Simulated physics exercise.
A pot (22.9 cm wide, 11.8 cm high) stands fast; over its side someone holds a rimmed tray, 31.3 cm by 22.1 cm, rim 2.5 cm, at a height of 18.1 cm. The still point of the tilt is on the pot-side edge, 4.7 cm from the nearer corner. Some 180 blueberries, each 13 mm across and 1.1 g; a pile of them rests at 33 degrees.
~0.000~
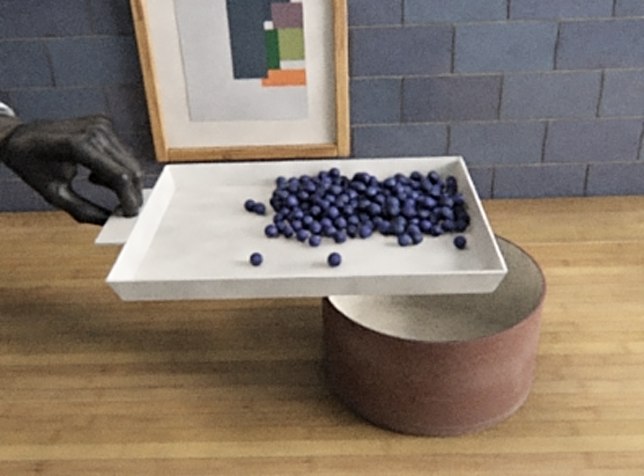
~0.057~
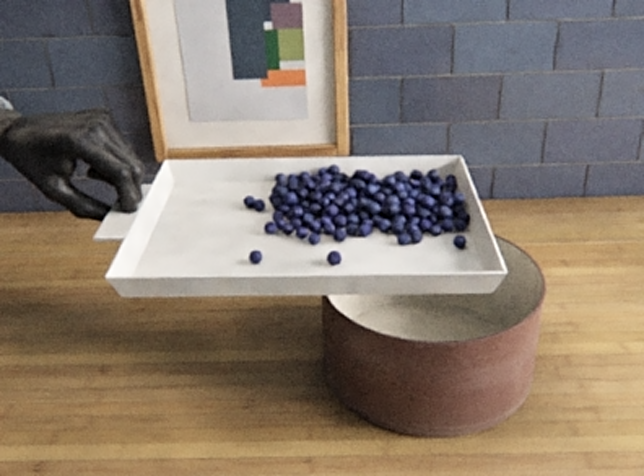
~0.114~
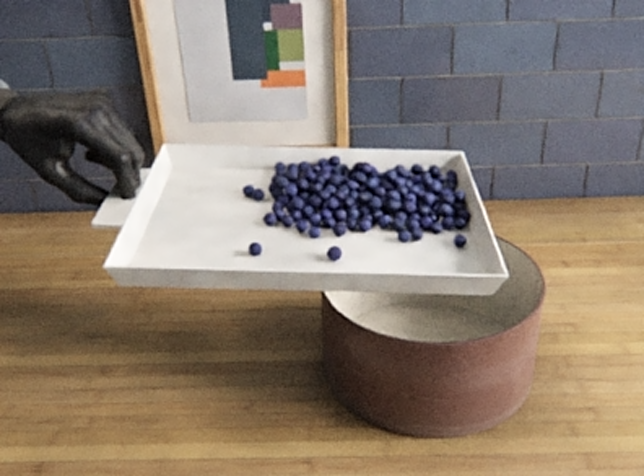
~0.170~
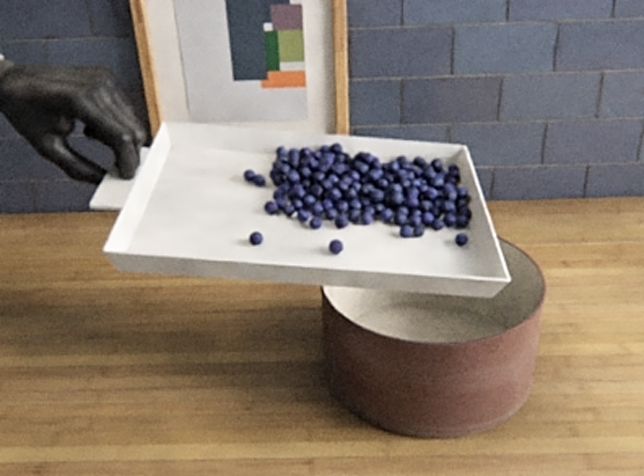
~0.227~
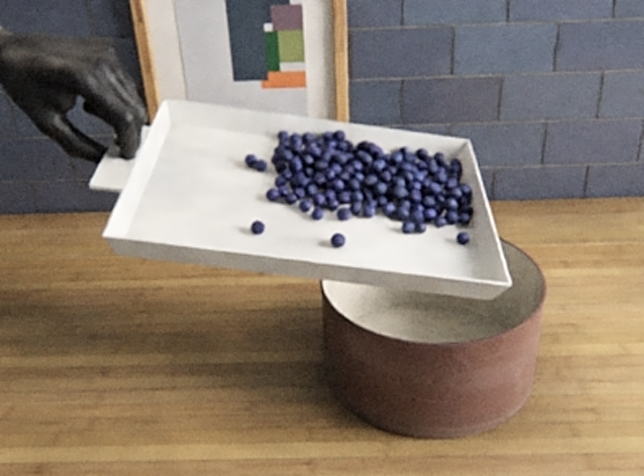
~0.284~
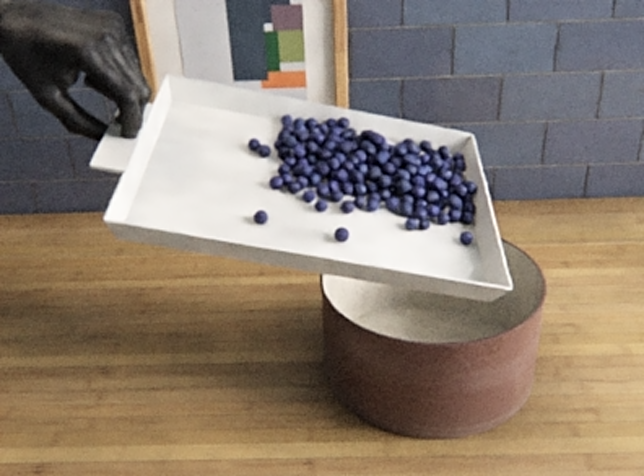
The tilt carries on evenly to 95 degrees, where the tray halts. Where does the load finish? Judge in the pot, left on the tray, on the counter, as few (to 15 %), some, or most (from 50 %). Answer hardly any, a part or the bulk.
Pot hardly any, tray hardly any, counter the bulk.
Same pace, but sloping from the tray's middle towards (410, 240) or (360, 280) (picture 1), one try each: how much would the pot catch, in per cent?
About 20 and 0 per cent.
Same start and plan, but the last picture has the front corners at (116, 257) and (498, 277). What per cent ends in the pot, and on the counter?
Pot 0, counter 100.
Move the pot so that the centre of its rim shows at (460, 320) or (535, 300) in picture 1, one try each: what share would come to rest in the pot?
About 100 and 75 per cent.
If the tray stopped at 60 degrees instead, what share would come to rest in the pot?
It would be near 0 per cent.
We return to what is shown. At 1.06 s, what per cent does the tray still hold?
Some 75 per cent of the load.
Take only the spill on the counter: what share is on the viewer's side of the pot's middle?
Some 100 per cent.
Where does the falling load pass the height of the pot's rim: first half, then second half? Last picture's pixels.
At about (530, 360), then at (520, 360).
After 0.75 s, tilt 55 degrees; the tray holds 100 %, the pot 0 %.
Then, at 1.06 s, tilt 79 degrees; the tray holds 75 %, the pot 0 %.
Then, at 1.47 s, tilt 95 degrees; the tray holds 0 %, the pot 0 %.
By 2.2 s all is still; pot 0 %, tray 0 %, counter 100 %.
